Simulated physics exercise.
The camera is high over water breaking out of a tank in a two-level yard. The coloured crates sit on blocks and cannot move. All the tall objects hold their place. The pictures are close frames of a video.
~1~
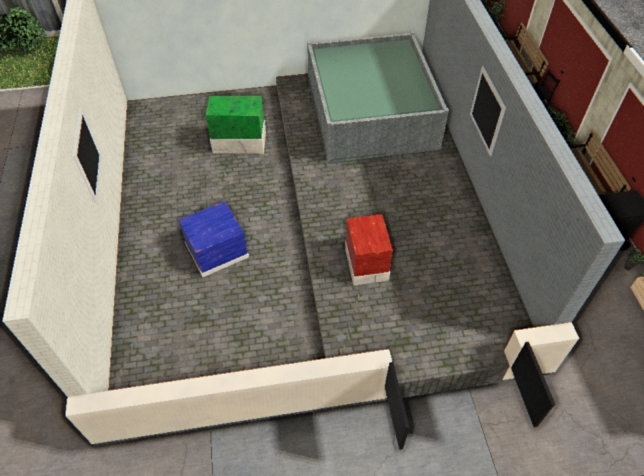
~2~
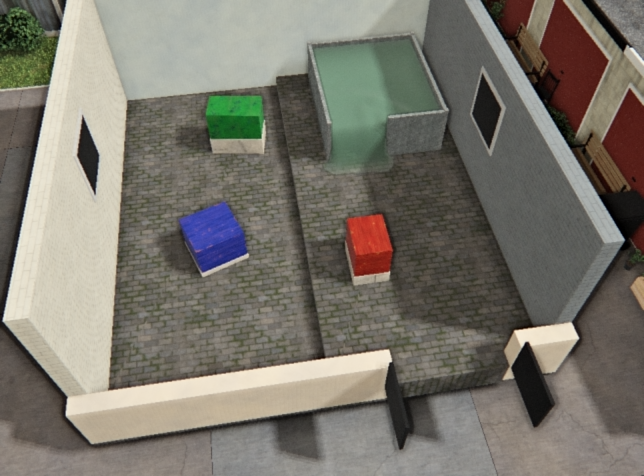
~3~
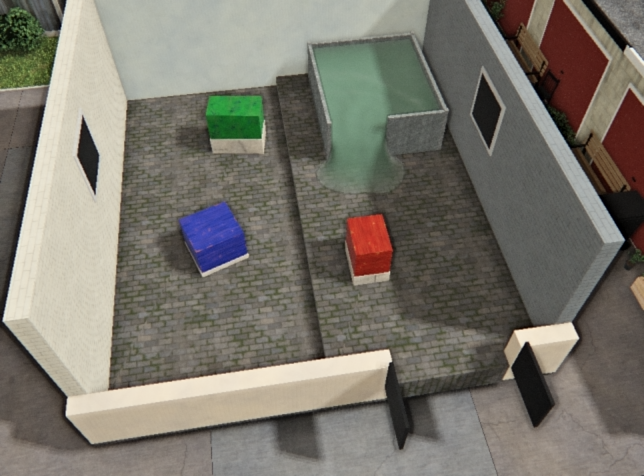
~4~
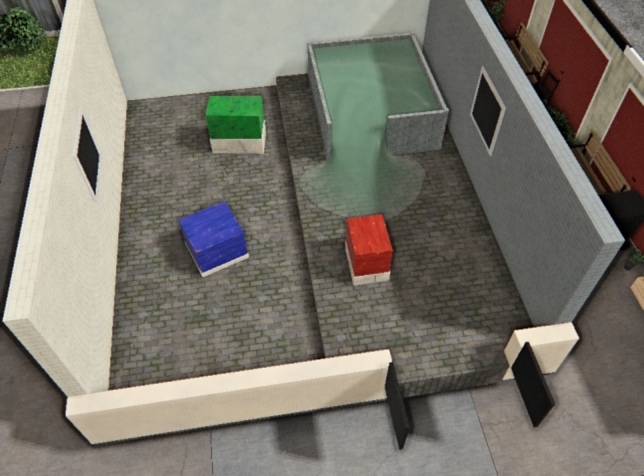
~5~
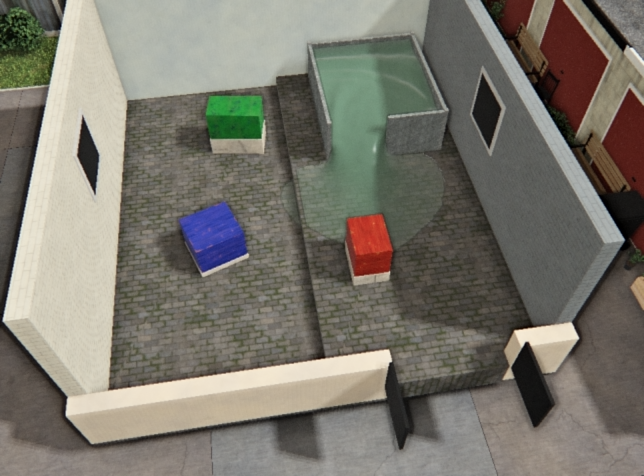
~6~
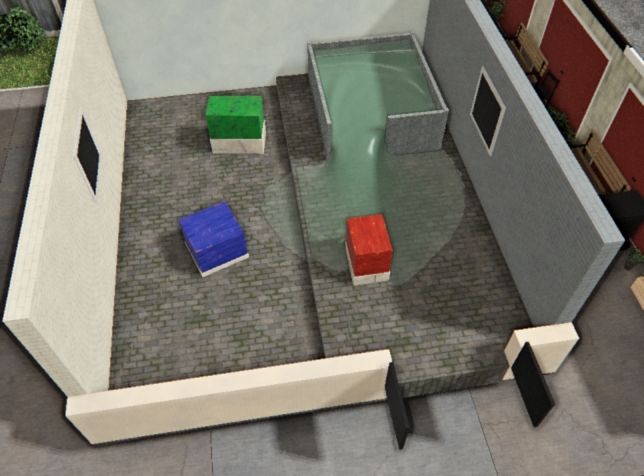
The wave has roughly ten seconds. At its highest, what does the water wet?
One by one: The blue crate is soaked; the red crate is soaked; the green crate keeps dry.
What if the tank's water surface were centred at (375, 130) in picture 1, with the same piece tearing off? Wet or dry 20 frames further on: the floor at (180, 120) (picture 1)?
There: Clear.
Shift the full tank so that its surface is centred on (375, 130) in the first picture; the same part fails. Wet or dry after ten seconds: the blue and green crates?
The blue one takes water; the green one remains dry.
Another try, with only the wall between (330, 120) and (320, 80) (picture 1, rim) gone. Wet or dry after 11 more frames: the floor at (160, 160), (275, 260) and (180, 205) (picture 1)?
One after the other: Wet, covered, flooded.
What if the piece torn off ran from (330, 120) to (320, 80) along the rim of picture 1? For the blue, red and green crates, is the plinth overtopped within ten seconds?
My reading: Blue crate takes water, red crate escapes it, green crate ends up wet.
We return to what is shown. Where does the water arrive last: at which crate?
Last comes the green-painted one.
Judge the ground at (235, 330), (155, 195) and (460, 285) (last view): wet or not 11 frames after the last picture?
One after the other: Covered, no water, wet.
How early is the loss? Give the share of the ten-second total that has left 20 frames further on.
Close to 30 %.
A moment on, water covers 40 % of the floor; the blue crate water round its plinth, the red crate water round its plinth, the green crate not reached.
Next, water covers 50 % of the floor; the blue crate water round its plinth, the red crate water round its plinth, the green crate not reached.
Then, water covers 60 % of the floor; the blue crate water round its plinth, the red crate water round its plinth, the green crate not reached.
Later, water covers 85 % of the floor; the blue crate water round its plinth, the red crate water round its plinth, the green crate water round its plinth.
In the end, water covers 90 % of the floor; the blue crate was topped, the red crate was topped, the green crate stayed above the water.
